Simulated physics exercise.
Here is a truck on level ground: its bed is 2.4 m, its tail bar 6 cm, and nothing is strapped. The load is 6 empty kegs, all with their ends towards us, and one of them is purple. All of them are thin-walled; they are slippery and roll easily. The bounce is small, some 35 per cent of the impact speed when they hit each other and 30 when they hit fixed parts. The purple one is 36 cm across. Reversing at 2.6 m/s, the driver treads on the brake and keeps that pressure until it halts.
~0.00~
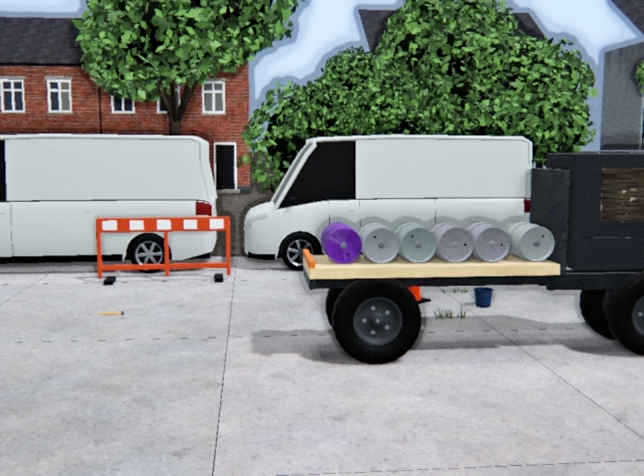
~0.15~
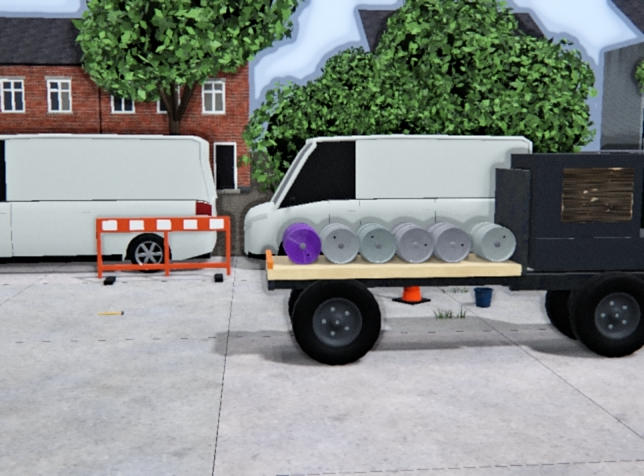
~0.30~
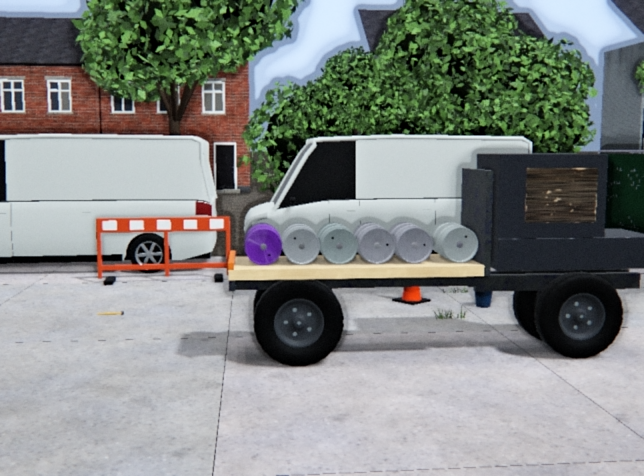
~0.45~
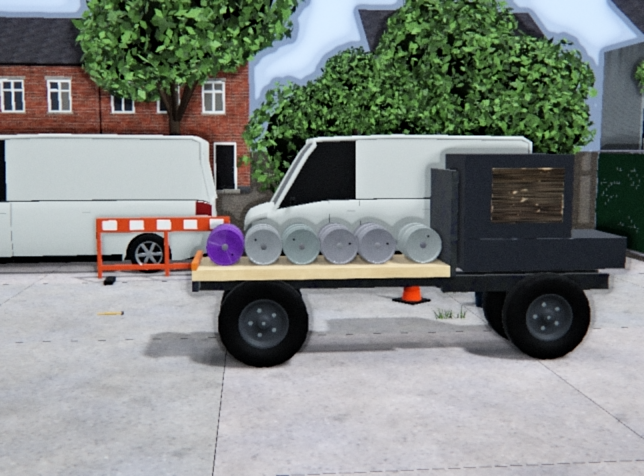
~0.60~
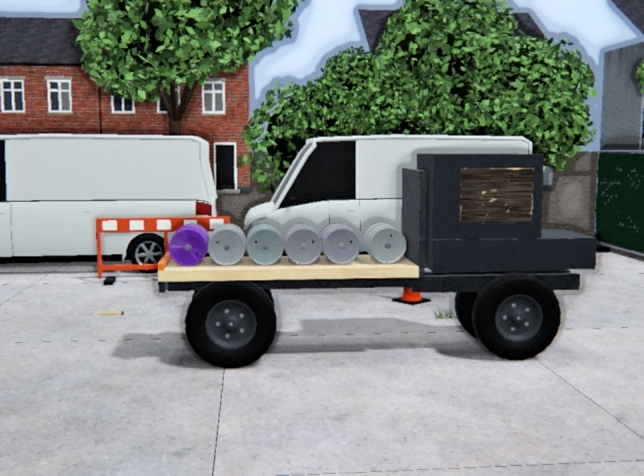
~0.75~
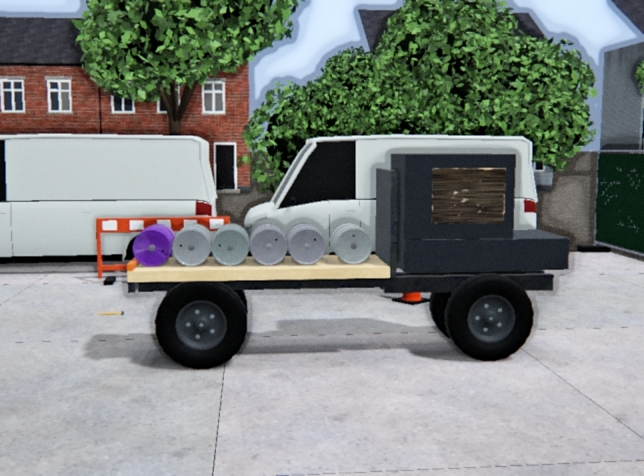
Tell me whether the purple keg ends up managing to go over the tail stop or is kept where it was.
Most likely it is kept in.
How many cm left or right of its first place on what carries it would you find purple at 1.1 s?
By then purple sits 15 left of where it began.
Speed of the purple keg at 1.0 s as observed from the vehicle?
Close to 0.1 m/s then.
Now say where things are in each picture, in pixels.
The first picture shows purple (344, 246); tail bar at (312, 265); speed 2.6 m/s; 6 of the 6 make up the bottom layer on the bed.
The second picture shows purple (303, 247); tail bar at (270, 266); speed 2.5 m/s.
The third picture shows purple (264, 247); tail bar at (231, 266); speed 2.3 m/s.
The fourth picture shows purple (225, 248); tail bar at (194, 267); speed 2.1 m/s.
The fifth picture shows purple (188, 248); tail bar at (161, 267); speed 1.9 m/s.
The sixth picture shows purple (152, 249); tail bar at (130, 268); speed 1.7 m/s.
Then, 1.0 s in, purple is on the bed, 10 cm from the bar; 0 of 6 are off.
Then, 1.1 s in, still the same for purple; 0 of 6 are off.
Then, 1.3 s in, still the same for purple; 0 of 6 are off.
In the end (1.5 s), purple is on the bed, 10 cm from the bar; 0 of 6 are off.
